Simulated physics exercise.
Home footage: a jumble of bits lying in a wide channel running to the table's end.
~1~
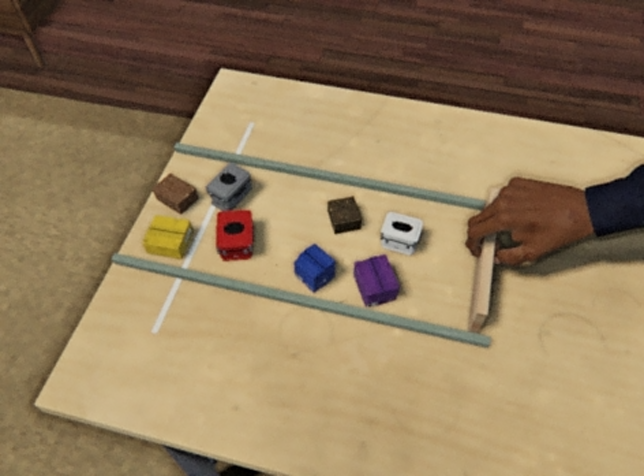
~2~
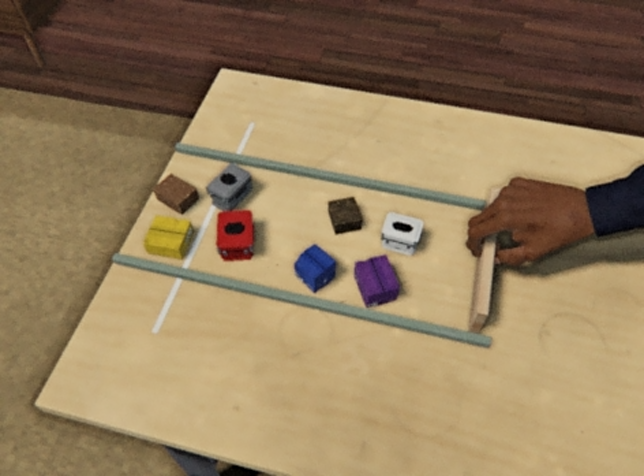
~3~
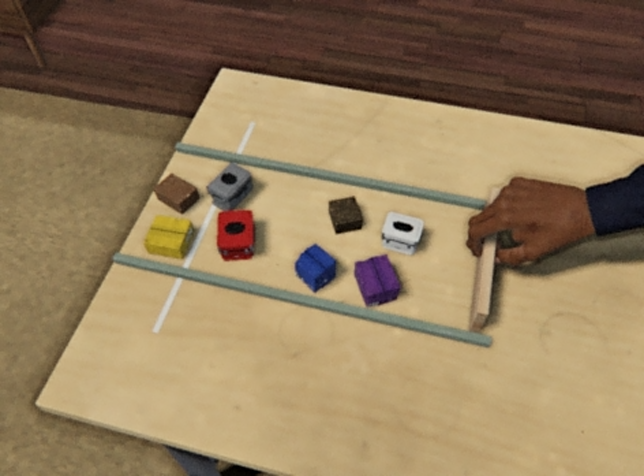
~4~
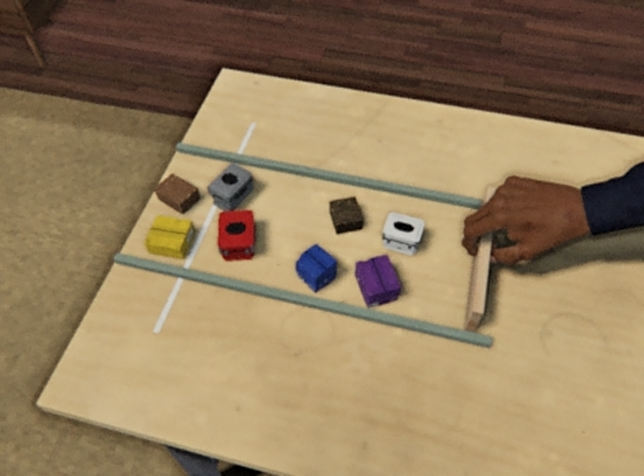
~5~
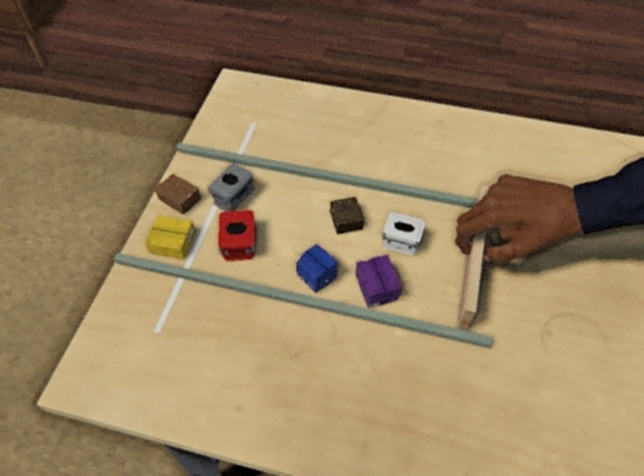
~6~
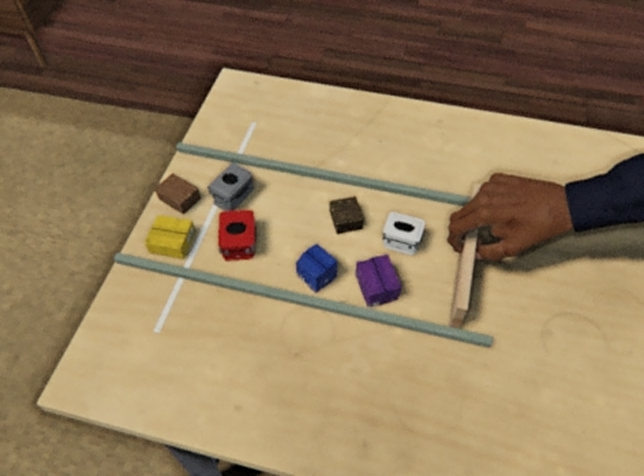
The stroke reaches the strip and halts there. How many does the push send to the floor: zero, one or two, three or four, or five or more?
I expect the edge to claim a single one or a pair.
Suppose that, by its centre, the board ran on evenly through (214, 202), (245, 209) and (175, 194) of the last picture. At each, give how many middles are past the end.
Result per place: 2; 0; 5.
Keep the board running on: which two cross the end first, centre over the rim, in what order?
The order is the yellow box, then the brown block.
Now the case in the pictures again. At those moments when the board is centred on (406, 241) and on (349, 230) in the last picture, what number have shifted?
Tally: 2; 4.
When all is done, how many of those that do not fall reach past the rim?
The total comes out at 1.
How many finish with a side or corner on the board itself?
That number would be 3.
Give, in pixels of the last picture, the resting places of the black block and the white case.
They end up close to (214, 170) and (199, 194).
Soon after, none off yet; brown block at rest near (178, 193); yellow box at rest near (171, 237); grey case at rest near (232, 188).
Then, none off yet; brown block moving near (172, 193); yellow box moved about its own width near (150, 232); grey case moved about its own width near (211, 181).
At rest, the number that fall off is one or two; fallen, yellow box and brown block.
